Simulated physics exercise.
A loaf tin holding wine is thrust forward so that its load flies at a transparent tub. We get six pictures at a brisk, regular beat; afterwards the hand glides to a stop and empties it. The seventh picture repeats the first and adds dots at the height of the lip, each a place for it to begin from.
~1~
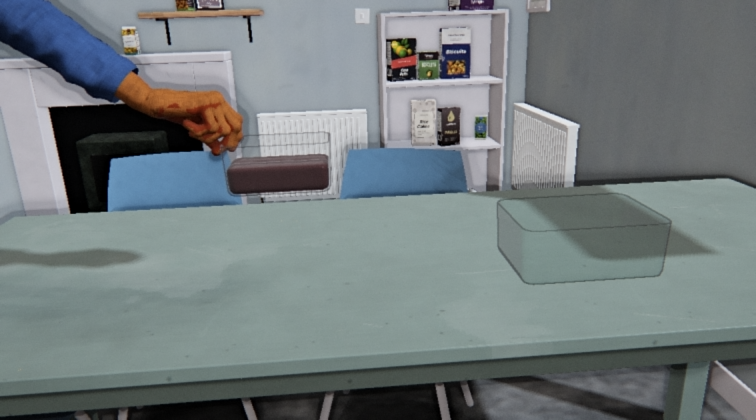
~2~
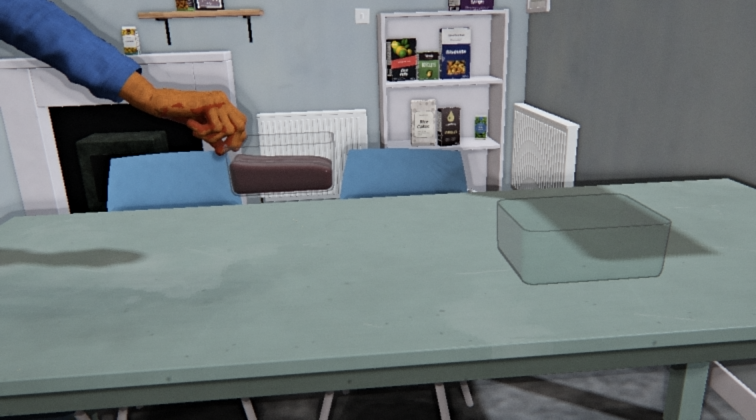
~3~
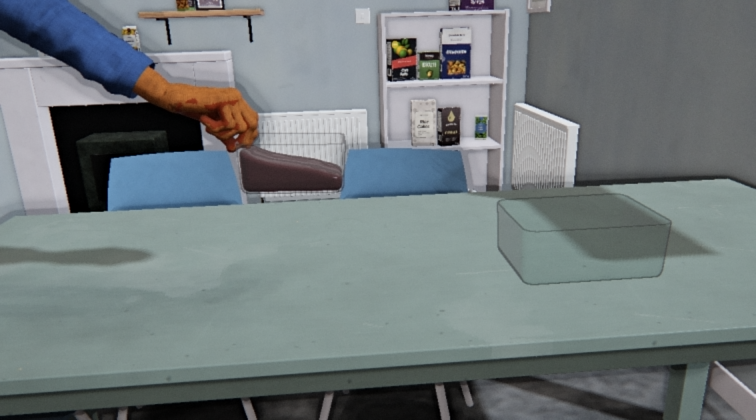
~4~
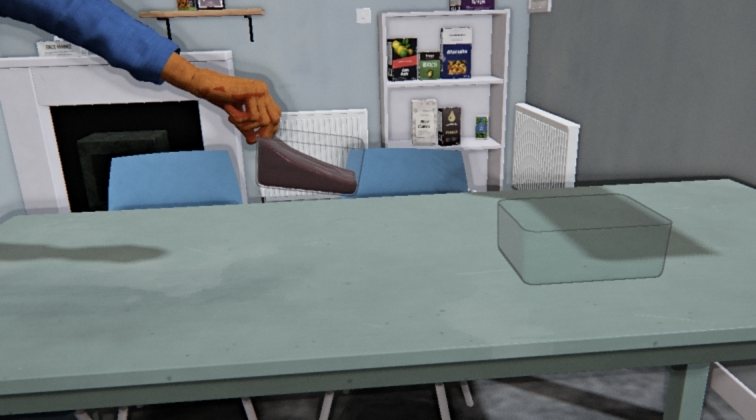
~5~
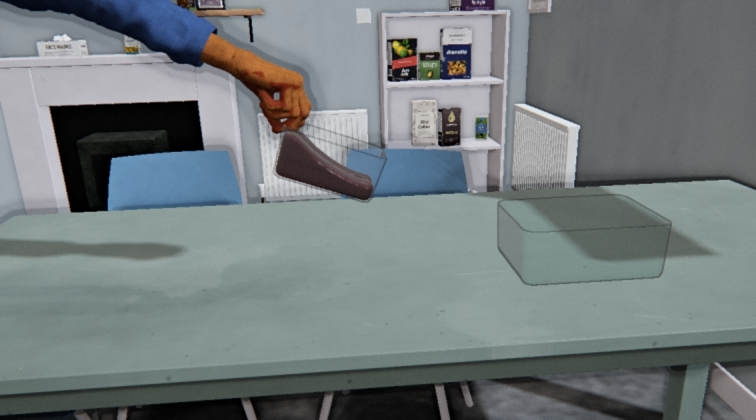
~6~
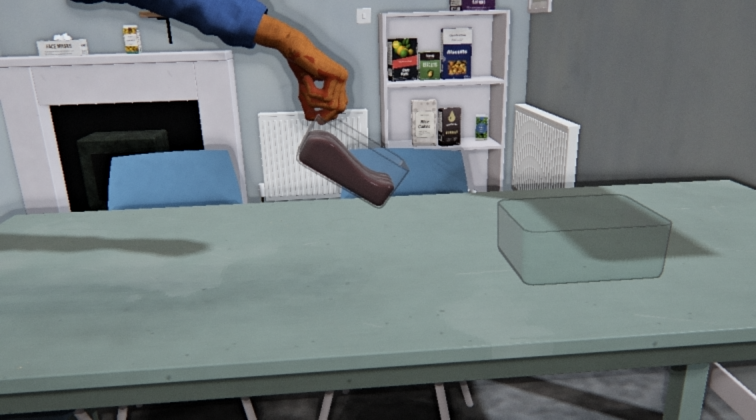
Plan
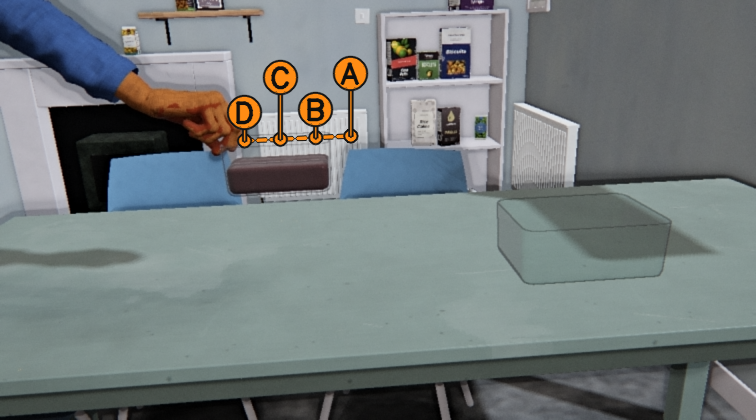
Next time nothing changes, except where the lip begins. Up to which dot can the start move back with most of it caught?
I would pick dot A.
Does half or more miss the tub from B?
Yes.
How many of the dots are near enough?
One.
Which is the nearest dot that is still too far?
That would be B.
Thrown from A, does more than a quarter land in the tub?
Yes, clearly.
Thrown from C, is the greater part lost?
Yes, it does.
In orange, A at (350, 135); B at (315, 137); C at (280, 139); D at (244, 140).
If A is chosen, about 69 % lands in the tub, 21 % falls short and 10 % goes beside or beyond.
If B is chosen, about 31 % lands in the tub, 61 % falls short and 8 % goes beside or beyond.
If C is chosen, about 3 % lands in the tub, 90 % falls short and 6 % goes beside or beyond.
If D is chosen, about 0 % lands in the tub, 97 % falls short.
